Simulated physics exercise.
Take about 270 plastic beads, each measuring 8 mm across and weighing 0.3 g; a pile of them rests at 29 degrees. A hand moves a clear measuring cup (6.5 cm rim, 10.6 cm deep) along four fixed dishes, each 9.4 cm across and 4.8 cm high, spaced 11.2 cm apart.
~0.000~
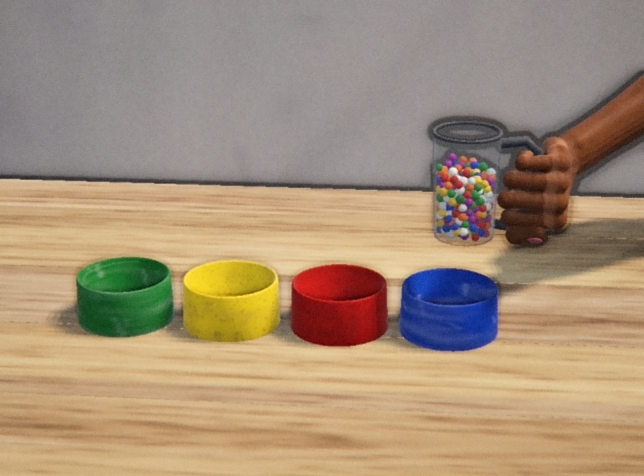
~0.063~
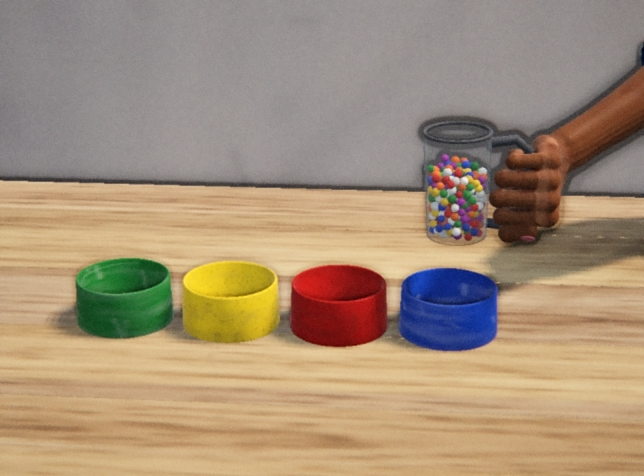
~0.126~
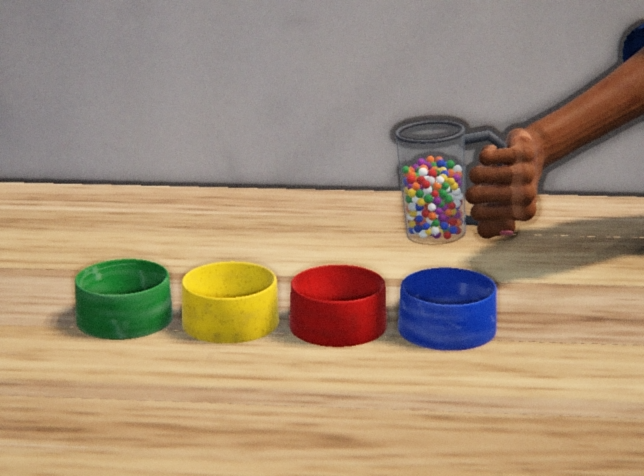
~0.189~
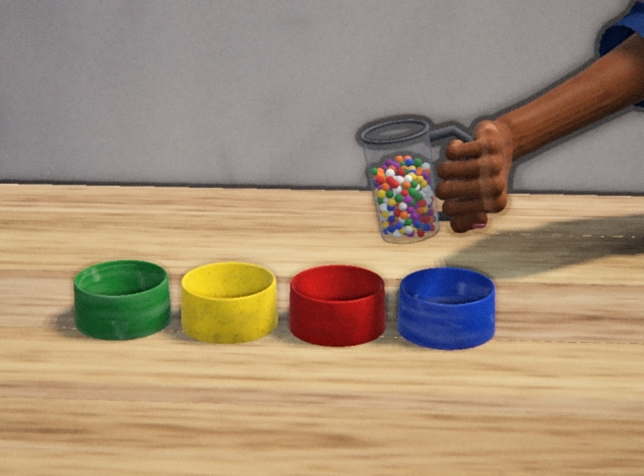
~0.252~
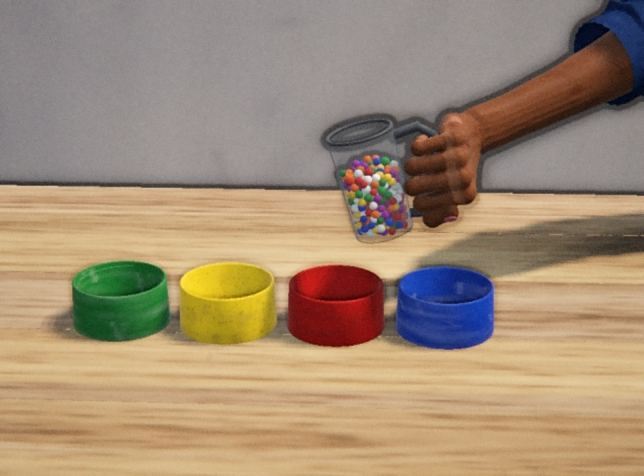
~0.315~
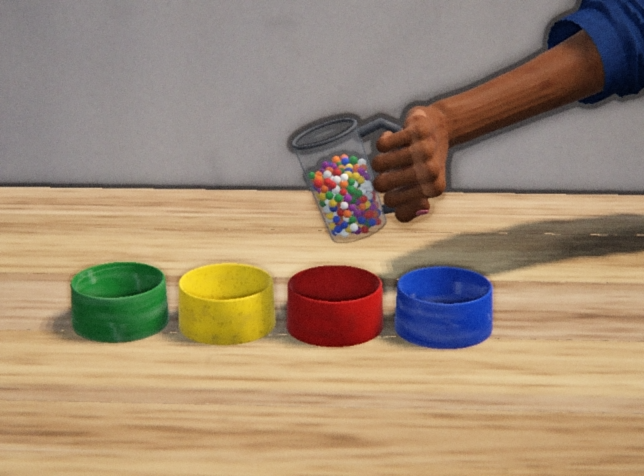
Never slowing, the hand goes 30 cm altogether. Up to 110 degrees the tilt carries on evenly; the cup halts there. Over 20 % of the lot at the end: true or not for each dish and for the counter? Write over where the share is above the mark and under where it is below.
Red: Under; blue: Under; green: Over; yellow: Under; counter: Under.
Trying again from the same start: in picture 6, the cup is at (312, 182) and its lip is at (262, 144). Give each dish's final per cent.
Per cent kept: Red 0; blue 0; green 90; yellow 0.
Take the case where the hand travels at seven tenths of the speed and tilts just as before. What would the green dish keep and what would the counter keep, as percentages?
Shares - green 90, counter 10.
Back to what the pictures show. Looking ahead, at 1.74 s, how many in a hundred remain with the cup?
Somewhere near 55 per cent.
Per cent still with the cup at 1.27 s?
Somewhere close to 100 percent.
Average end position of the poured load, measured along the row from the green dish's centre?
I'd say about 2 cm, heading down the x axis.
Then, at 0.89 s, tilt 62 degrees; cup holds 100 %.
After 1.27 s, tilt 90 degrees; cup holds 100 %.
After 1.74 s, tilt 110 degrees; cup holds 55 %, green 35 %.
In the end, at 3.0 s, red 0 %, blue 0 %, green 90 %, yellow 0 %, counter 10 %.
